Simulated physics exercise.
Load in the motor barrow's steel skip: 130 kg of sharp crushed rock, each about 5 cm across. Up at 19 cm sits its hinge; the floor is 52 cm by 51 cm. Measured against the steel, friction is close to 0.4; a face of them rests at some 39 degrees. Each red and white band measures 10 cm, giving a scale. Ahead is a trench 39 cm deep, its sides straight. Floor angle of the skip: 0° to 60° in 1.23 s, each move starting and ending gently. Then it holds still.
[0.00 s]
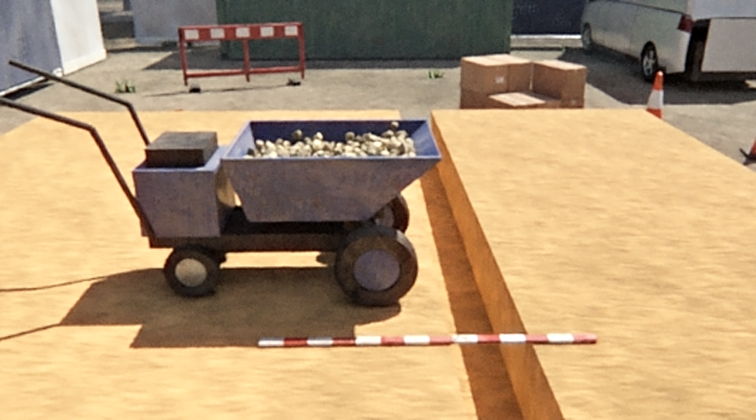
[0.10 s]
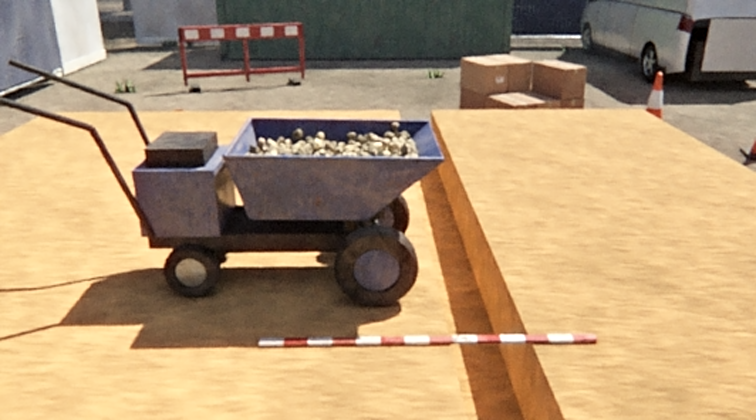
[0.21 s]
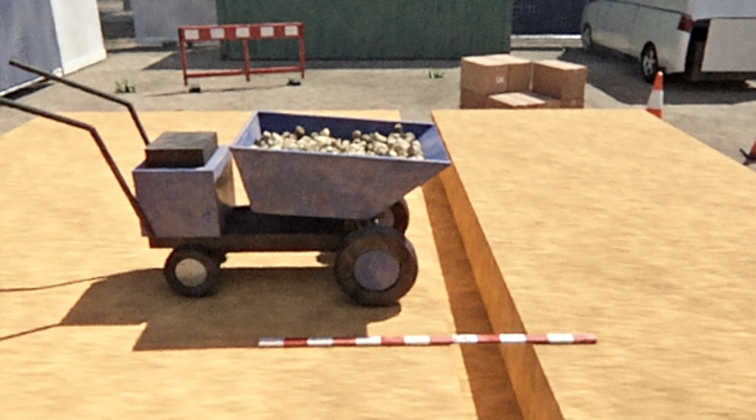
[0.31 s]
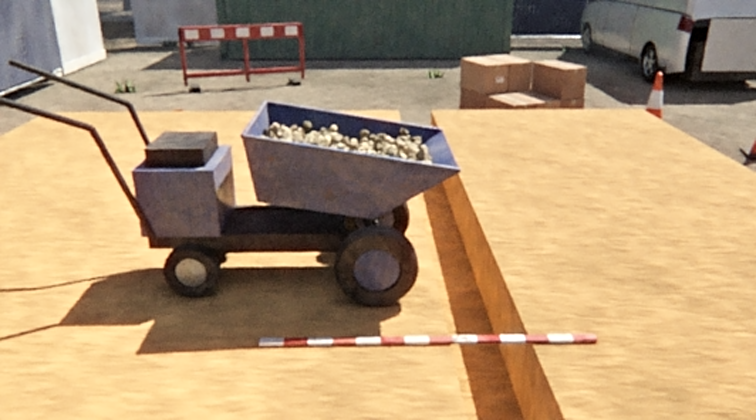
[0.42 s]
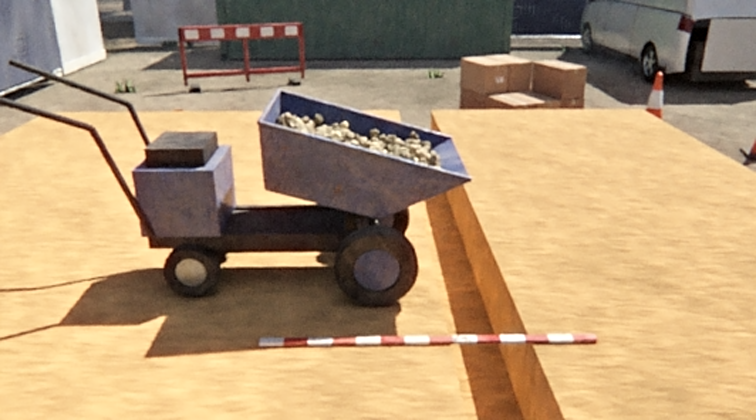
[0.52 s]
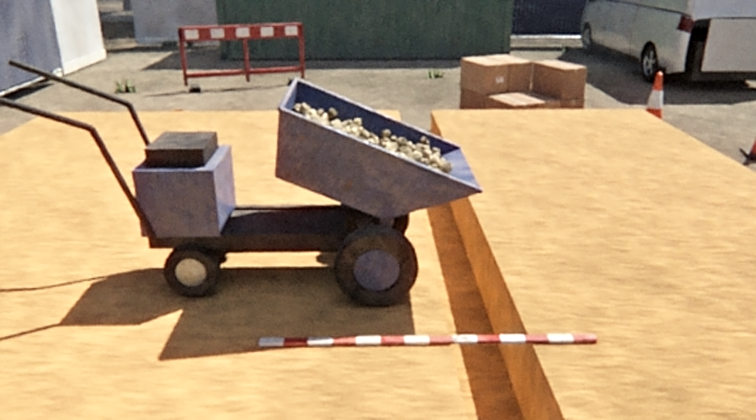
The blue skip of a motor barrow, loaded with pale stones, starts level and tilts steadily forward to the right, its rear rising and its lip lowering beside a trench, while the stones shift slightly and the wheels stay still.
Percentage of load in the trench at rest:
34 %.
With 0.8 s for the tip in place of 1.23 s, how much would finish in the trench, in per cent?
That works out at about 30 in a hundred.
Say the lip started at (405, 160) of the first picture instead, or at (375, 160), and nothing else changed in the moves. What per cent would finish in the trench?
About 60 and 70 per cent.
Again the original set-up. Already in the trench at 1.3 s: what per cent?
0 per cent, give or take.
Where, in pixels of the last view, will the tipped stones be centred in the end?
Roughly at (510, 268).
After 0.9 s the floor is at 50°; 100 % in the skip; the foremost stones are at (486, 215).
After 1.3 s the floor is at 60°; 92 % in the skip, 1 % in the trench, 7 % past the trench; the foremost stones are at (545, 278).
After 1.7 s the floor is at 60°; 65 % in the skip, 4 % in the trench, 31 % past the trench; the foremost stones are at (592, 273).
After 3.6 s the floor is at 60°; 27 % in the skip, 34 % in the trench, 40 % past the trench; the foremost stones are at (633, 274).
